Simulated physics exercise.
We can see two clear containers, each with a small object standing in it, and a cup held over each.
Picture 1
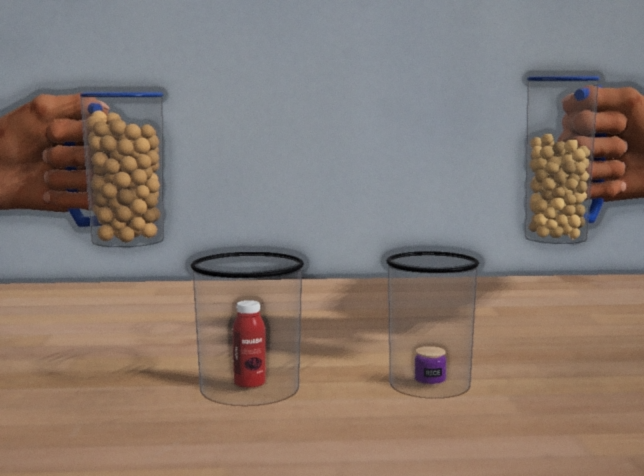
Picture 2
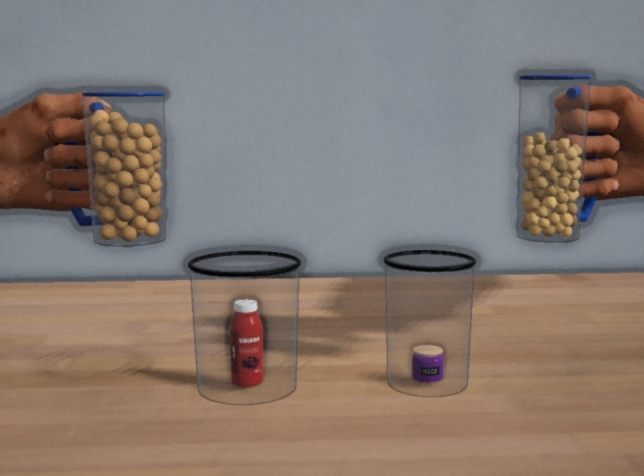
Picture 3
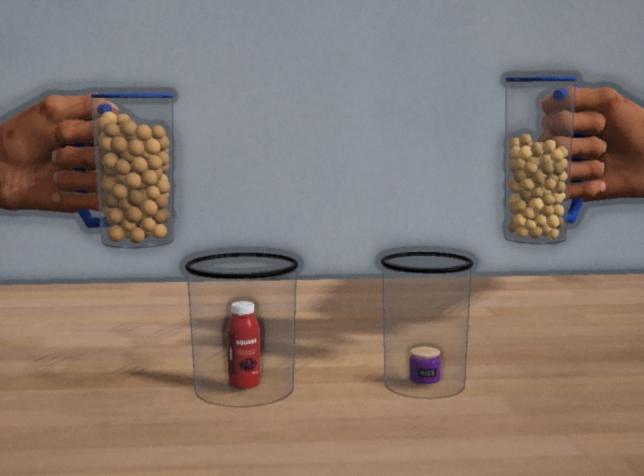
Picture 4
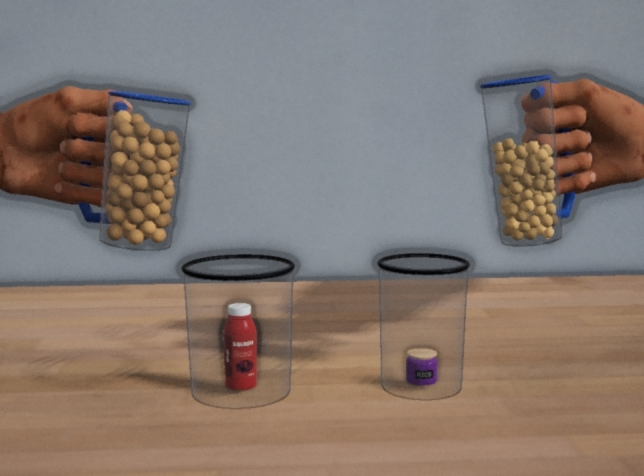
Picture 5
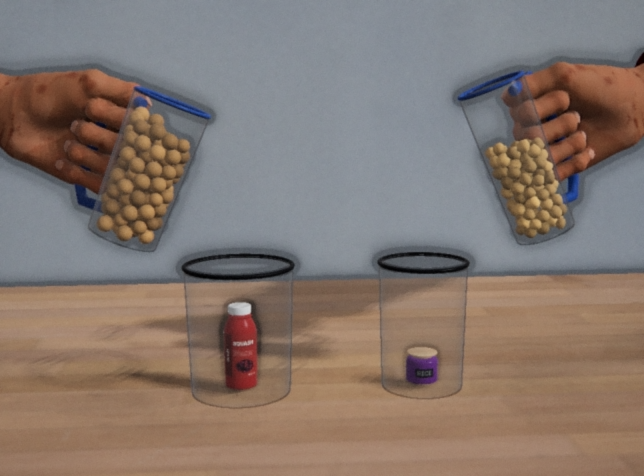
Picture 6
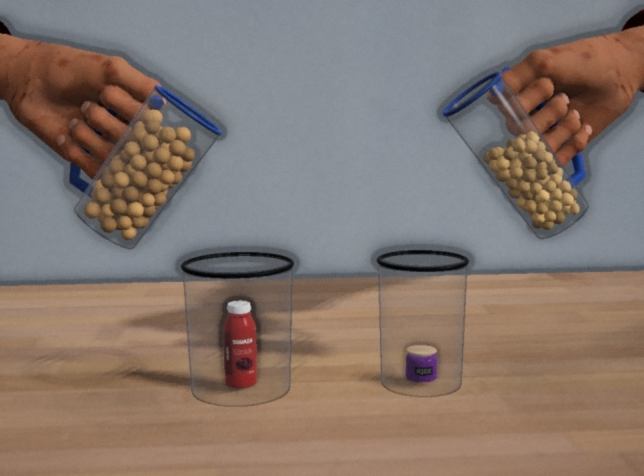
The video shows two hands holding clear cups of round, tan pieces above two clear containers, one holding a red bottle and the other a small purple canister; the cups shift slightly inward, then tilt toward each other.
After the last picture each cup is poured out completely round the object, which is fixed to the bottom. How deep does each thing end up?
You'd see that the left one peeks out, while the right one is out of sight.
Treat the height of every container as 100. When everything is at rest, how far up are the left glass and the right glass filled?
Roughly 55 % for the left and 45 % for the right.
Then, 0.26 s past the last view, left glass empty, all of its cupful still in the cup; right glass empty, all of its cupful still in the cup.
Then, 0.60 s past the last view, left glass nearly empty, nearly all of its cupful still in the cup; right glass empty, all of its cupful still in the cup.
Then, 0.95 s past the last view, left glass a quarter full, about a third of its cupful still in the cup; right glass nearly empty, most of its cupful still in the cup.
Finally, left glass half full (surface near (239, 321)), nothing beside it; right glass half full (surface near (422, 323)), a few pieces on the table; the left thing is still showing; the right thing is covered.
